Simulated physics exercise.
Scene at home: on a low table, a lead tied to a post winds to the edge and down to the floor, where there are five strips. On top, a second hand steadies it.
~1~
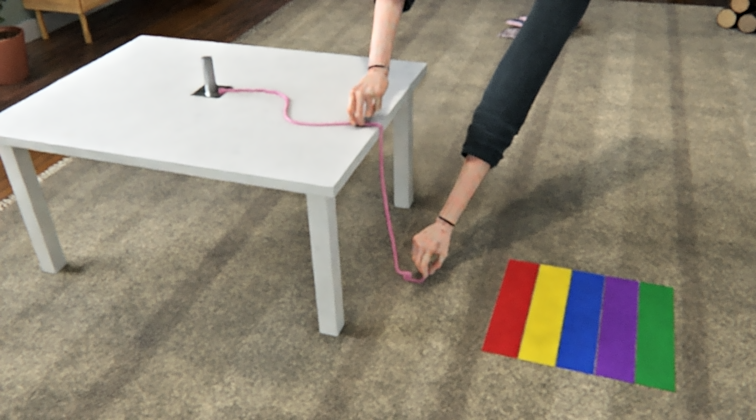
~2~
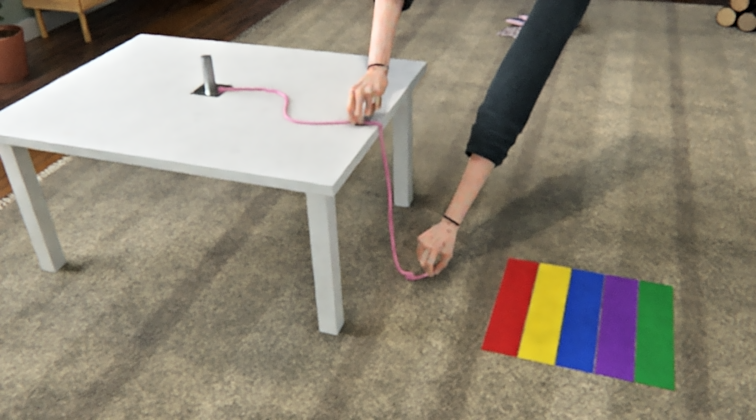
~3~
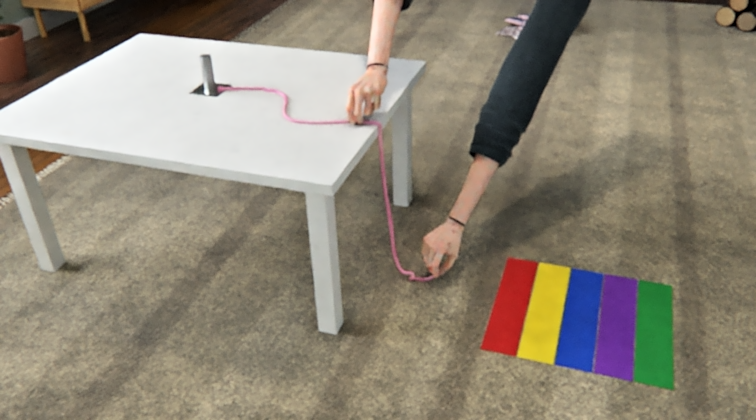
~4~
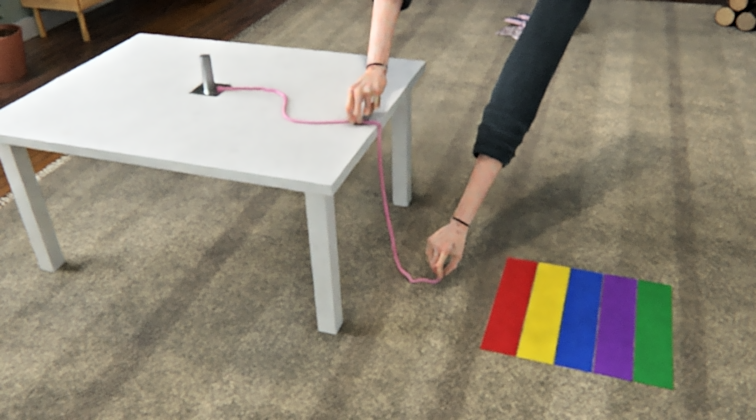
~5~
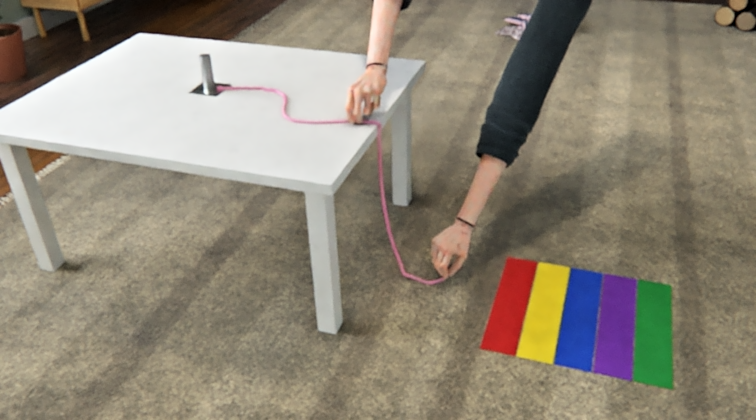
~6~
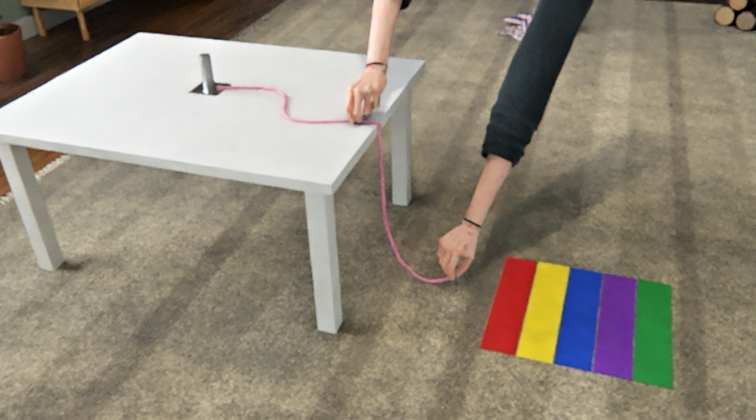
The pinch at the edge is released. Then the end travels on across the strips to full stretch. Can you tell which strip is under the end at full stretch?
Yes, the blue one.
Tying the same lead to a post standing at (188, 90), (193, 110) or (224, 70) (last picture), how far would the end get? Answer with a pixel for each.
Try 1 about (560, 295), try 2 about (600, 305), try 3 about (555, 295).
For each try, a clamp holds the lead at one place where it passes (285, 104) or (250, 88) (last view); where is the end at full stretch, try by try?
Try by try: (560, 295), (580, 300).
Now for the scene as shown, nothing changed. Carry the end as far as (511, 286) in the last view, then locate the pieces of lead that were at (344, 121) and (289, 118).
(378, 129), then (332, 111).
Soon after, end near (511, 286); over red.
After that, end near (557, 294); over yellow.
At the stop, end near (585, 300); over blue. The end stops over the blue strip.
